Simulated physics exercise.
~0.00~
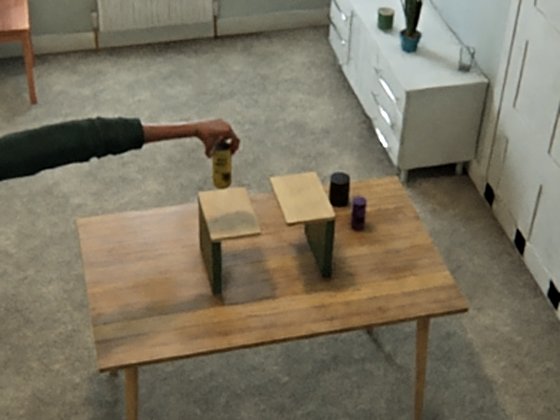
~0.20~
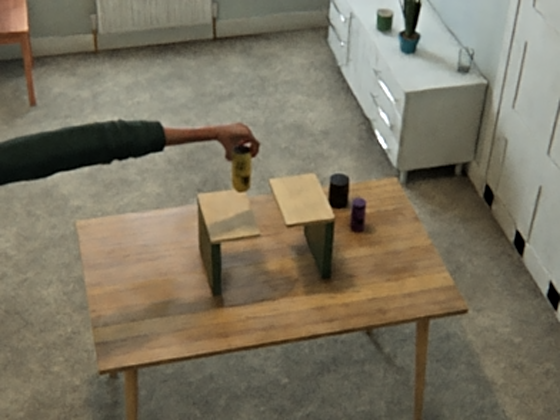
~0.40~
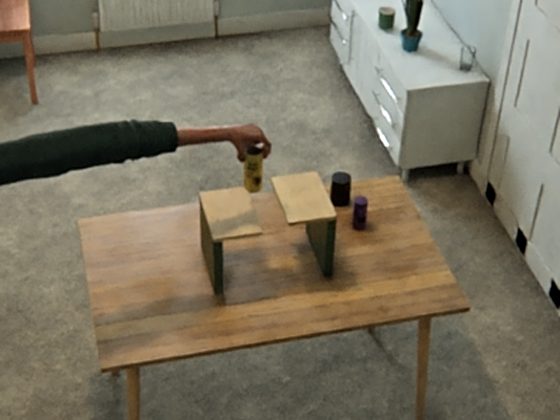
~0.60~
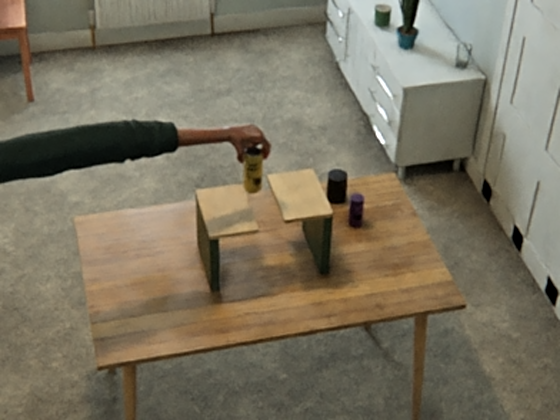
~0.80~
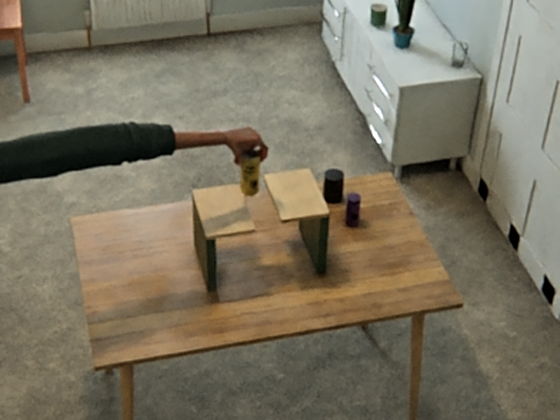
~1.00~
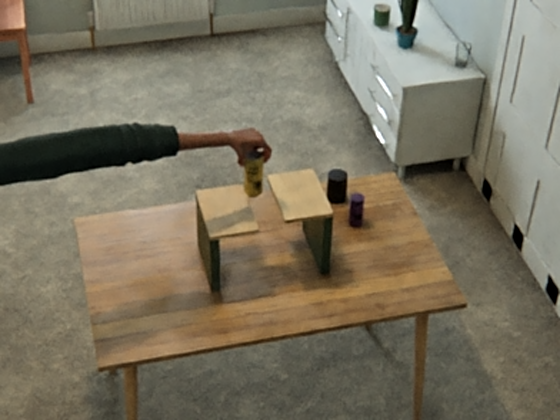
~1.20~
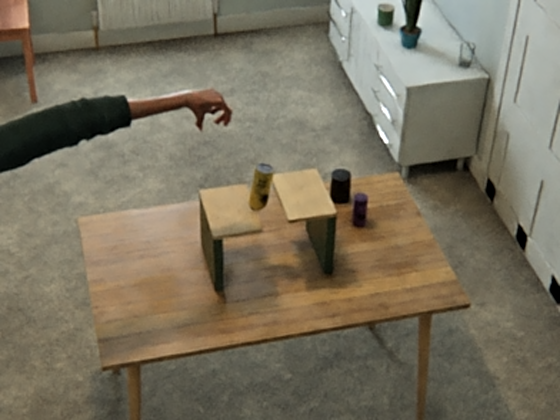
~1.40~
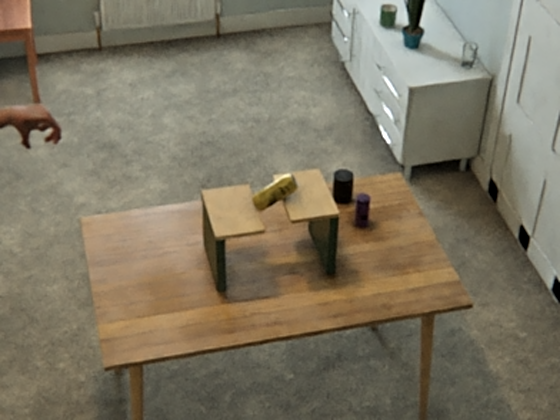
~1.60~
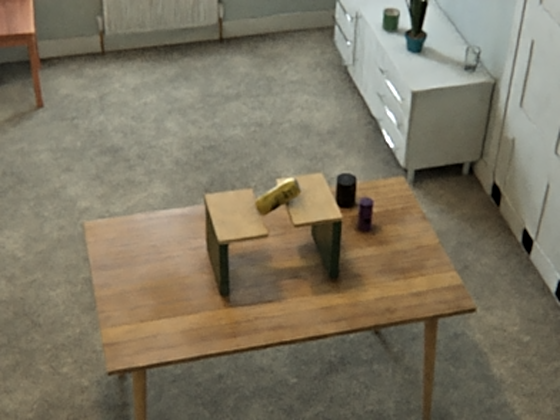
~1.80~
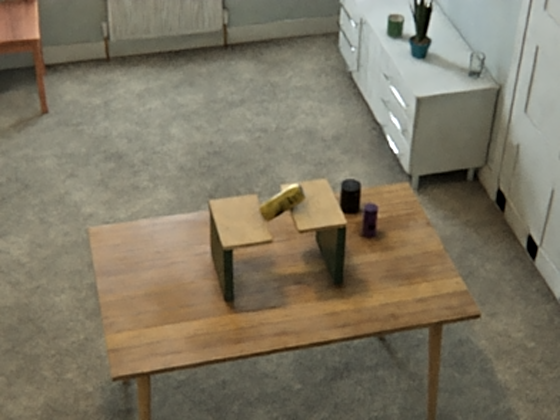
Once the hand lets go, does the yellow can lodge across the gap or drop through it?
The yellow can lodges across the gap. It tips over and stays resting on top of the two supports.
